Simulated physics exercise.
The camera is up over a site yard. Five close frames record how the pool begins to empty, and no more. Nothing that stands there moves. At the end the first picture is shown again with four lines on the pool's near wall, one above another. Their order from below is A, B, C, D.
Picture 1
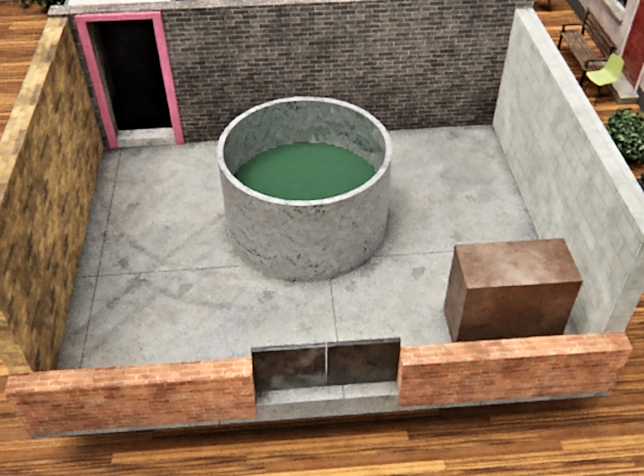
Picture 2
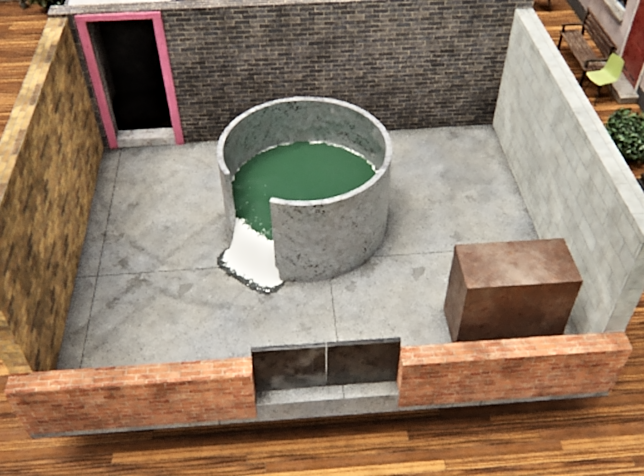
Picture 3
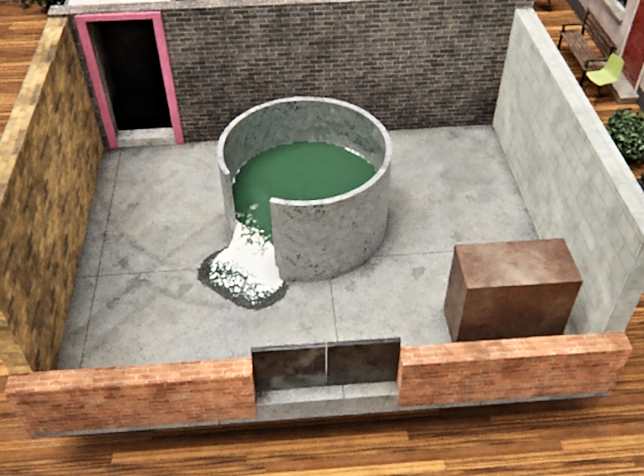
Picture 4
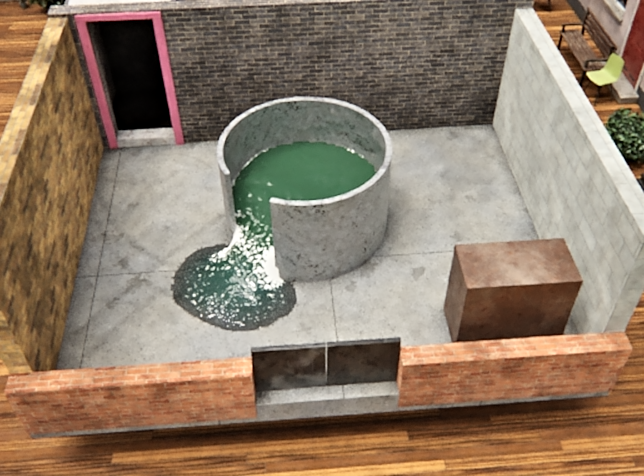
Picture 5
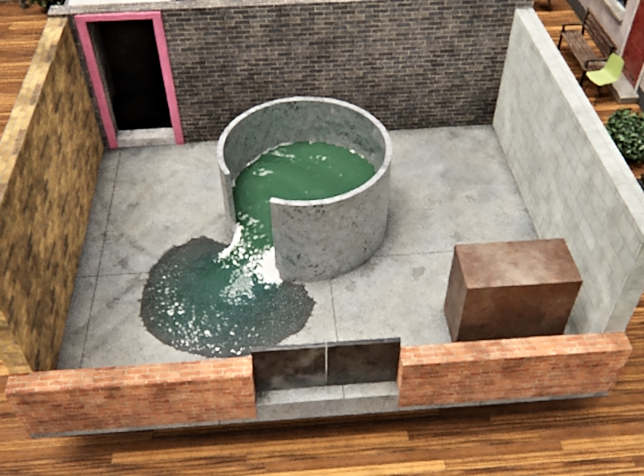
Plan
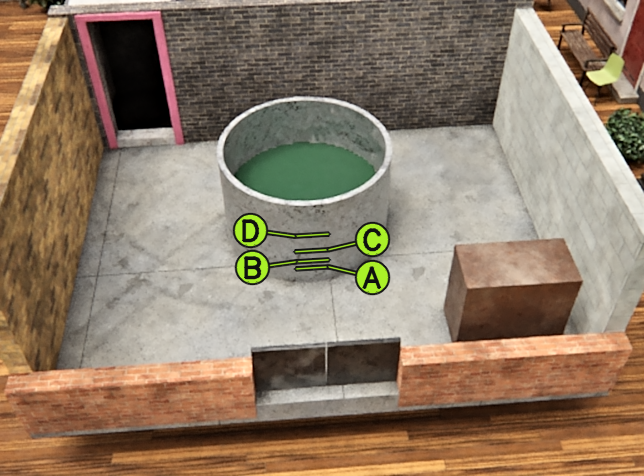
The video shows a walled yard with a round concrete pool of green water, a pink doorway and a brown block; a gap opens in the pool's front-left side, and foaming water pours out, spreading across the grey floor.
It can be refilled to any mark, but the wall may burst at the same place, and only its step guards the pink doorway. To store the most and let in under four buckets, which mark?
Level C.
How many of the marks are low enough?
Three of them.
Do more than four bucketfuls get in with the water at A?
No.
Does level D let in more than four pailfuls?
Yes, that goes wrong.
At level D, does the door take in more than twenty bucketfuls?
No.
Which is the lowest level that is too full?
Here it is level D.
In lime, A at (312, 267); B at (312, 260); C at (312, 250); D at (311, 235); from the bottom up A, B, C, D.
With A, nothing gets over.
With B, nothing gets over.
With C, a splash gets over, under a bucket.
With D, about 9 bucketfuls get in.
